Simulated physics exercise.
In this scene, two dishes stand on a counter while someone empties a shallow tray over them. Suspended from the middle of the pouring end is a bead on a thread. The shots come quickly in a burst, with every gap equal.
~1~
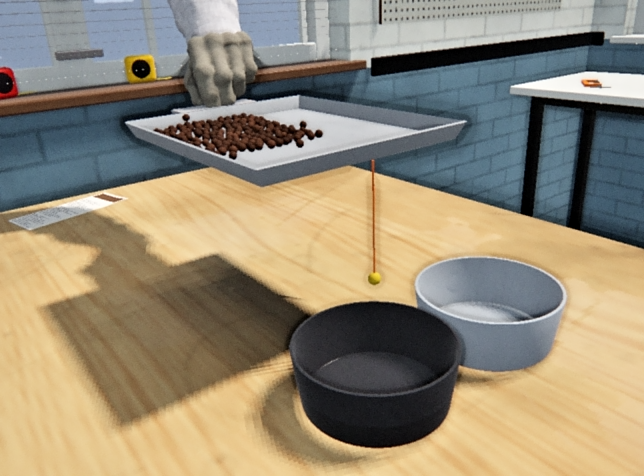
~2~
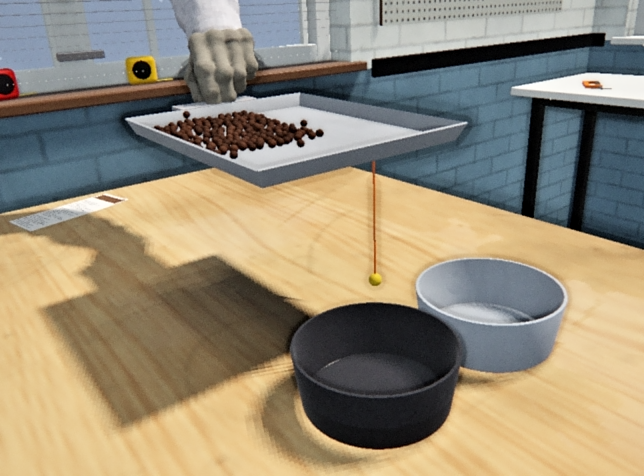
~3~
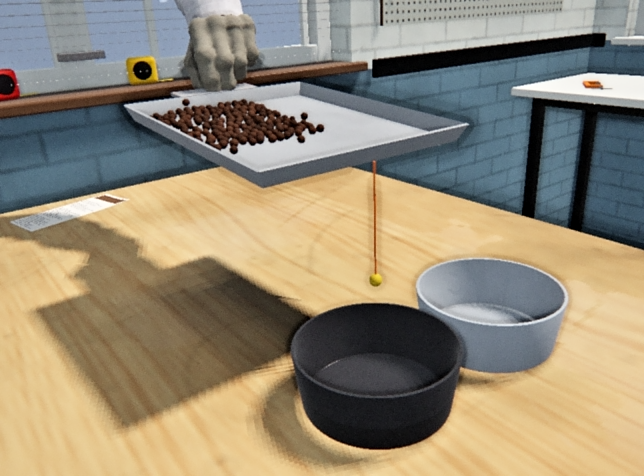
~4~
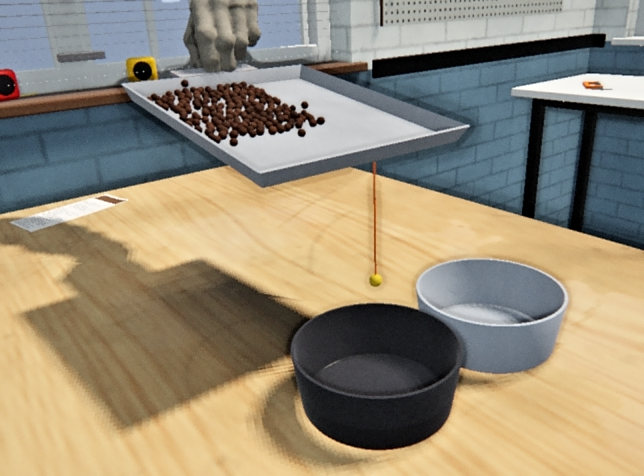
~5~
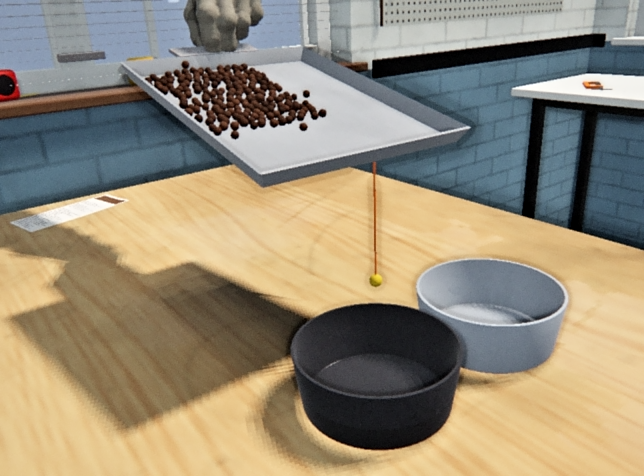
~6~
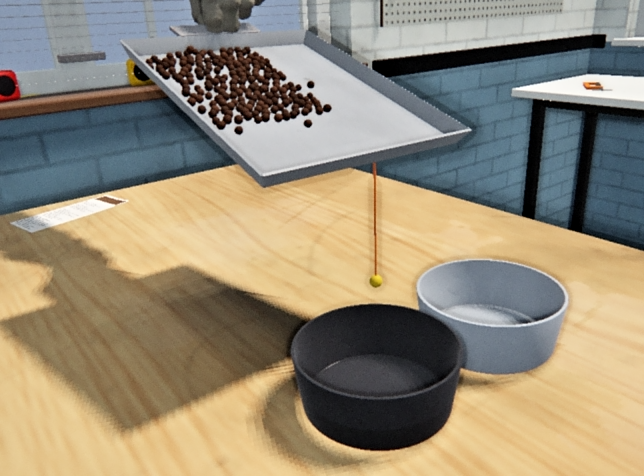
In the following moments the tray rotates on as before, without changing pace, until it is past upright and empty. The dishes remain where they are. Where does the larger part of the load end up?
I'd say the left dish gets the lion's share of it.
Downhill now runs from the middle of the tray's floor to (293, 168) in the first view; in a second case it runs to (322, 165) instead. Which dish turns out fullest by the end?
For the first heading it's the dish at left, and for the second it's the dish at left.
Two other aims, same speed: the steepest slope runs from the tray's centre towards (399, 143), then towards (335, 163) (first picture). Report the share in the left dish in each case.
Near 0 % and 60 %.
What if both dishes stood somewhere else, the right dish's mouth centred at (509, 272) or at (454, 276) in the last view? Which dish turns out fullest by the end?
Try 1 - the dish at left, try 2 - the dish at left.
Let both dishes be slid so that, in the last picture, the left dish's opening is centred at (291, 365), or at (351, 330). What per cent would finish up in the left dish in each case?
I'd expect some 30 percent, and then some 50 percent.
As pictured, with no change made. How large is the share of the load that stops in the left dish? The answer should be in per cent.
That share is close to 60 %.
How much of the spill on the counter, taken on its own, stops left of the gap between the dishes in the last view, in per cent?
Left portion: Around 30 %.
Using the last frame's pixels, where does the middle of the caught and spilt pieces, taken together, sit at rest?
The centre ends up roughly at (409, 394).
Soon, tray tipped steeply; about a third on the tray; about a quarter in the left dish; a small part in the right dish; a stray few outside both; about a third in the air.
A while on, tray tipped right over; about half in the left dish; about a quarter in the right dish; about a quarter outside both; a small part in the air.
Towards the end, tray tipped past a quarter turn; about two thirds in the left dish; about a quarter in the right dish; about a quarter outside both.
Finally, tray tipped past a quarter turn; about two thirds in the left dish; about a quarter in the right dish; about a quarter outside both.
